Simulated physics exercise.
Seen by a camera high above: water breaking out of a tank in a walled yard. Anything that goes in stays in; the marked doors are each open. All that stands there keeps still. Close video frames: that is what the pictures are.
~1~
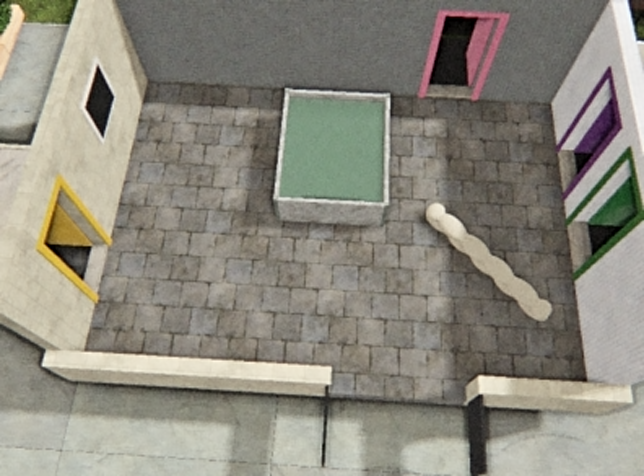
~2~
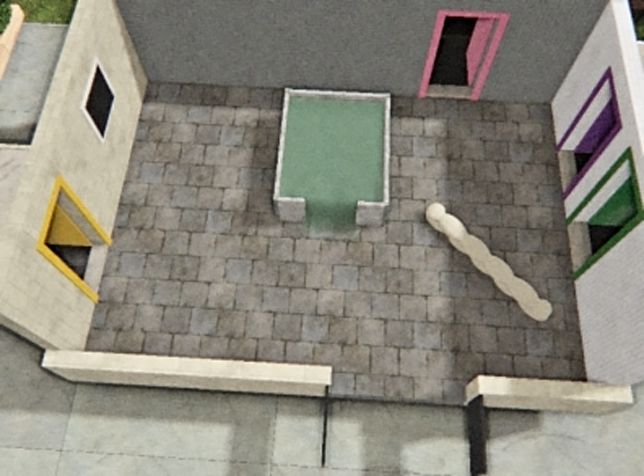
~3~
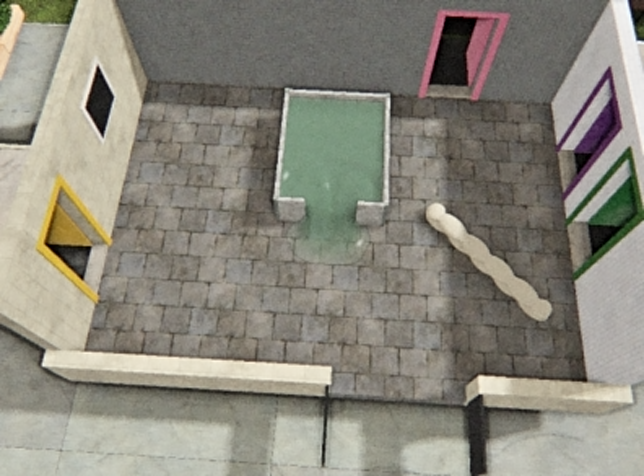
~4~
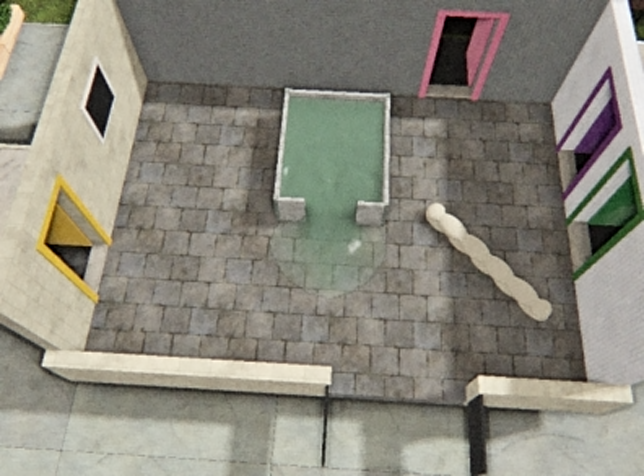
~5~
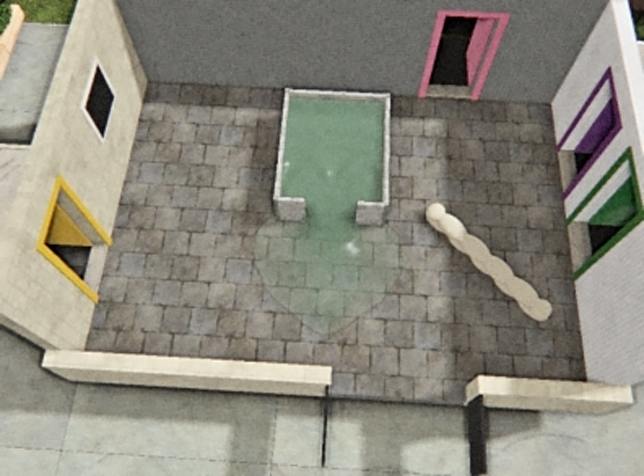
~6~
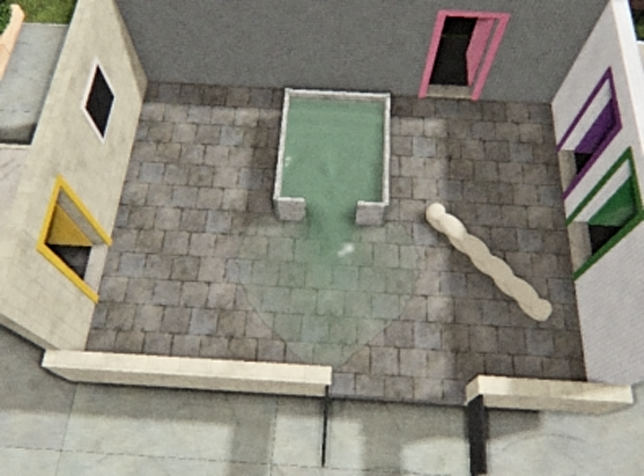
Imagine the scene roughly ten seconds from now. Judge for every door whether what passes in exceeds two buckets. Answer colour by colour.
In the end I expect the purple door to let through an acceptable amount; I expect the pink door to let through an acceptable amount; I expect the green door to let through an acceptable amount; I expect the yellow door to let through an acceptable amount.
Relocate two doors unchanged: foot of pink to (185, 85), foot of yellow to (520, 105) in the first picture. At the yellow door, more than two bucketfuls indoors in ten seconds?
The yellow one does not overflow.
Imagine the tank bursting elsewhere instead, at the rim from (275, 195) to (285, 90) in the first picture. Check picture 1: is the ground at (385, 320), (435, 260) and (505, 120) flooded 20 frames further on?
Untouched, untouched, untouched.
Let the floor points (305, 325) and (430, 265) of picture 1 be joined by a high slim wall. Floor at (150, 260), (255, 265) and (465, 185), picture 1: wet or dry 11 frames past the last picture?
Point by point: First not reached, second submerged, third not reached.
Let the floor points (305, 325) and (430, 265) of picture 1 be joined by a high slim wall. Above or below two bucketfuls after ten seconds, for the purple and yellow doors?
I'd say the purple one falls short of it and the yellow one overshoots.
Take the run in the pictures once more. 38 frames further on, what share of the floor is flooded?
About 60 per cent.
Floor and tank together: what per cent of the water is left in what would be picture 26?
I'd put it at about 82 per cent.
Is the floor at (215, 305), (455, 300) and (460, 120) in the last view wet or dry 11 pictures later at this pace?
Result, in the order given: Wetted / wetted / not wetted.
A moment on, water covers 25 % of the floor; the purple door not reached, the pink door not reached, the green door not reached, the yellow door not reached.
Next, water covers 30 % of the floor; the purple door not reached, the pink door not reached, the green door not reached, the yellow door not reached.
Then, water covers 35 % of the floor; the purple door not reached, the pink door not reached, the green door not reached, the yellow door wet at the sill, nothing in.
Later, water covers 60 % of the floor; the purple door not reached, the pink door not reached, the green door wet at the sill, nothing in, the yellow door under two buckets in.
In the end, water covers 75 % of the floor; the purple door wet at the sill, nothing in, the pink door not reached, the green door wet at the sill, nothing in, the yellow door under two buckets in.
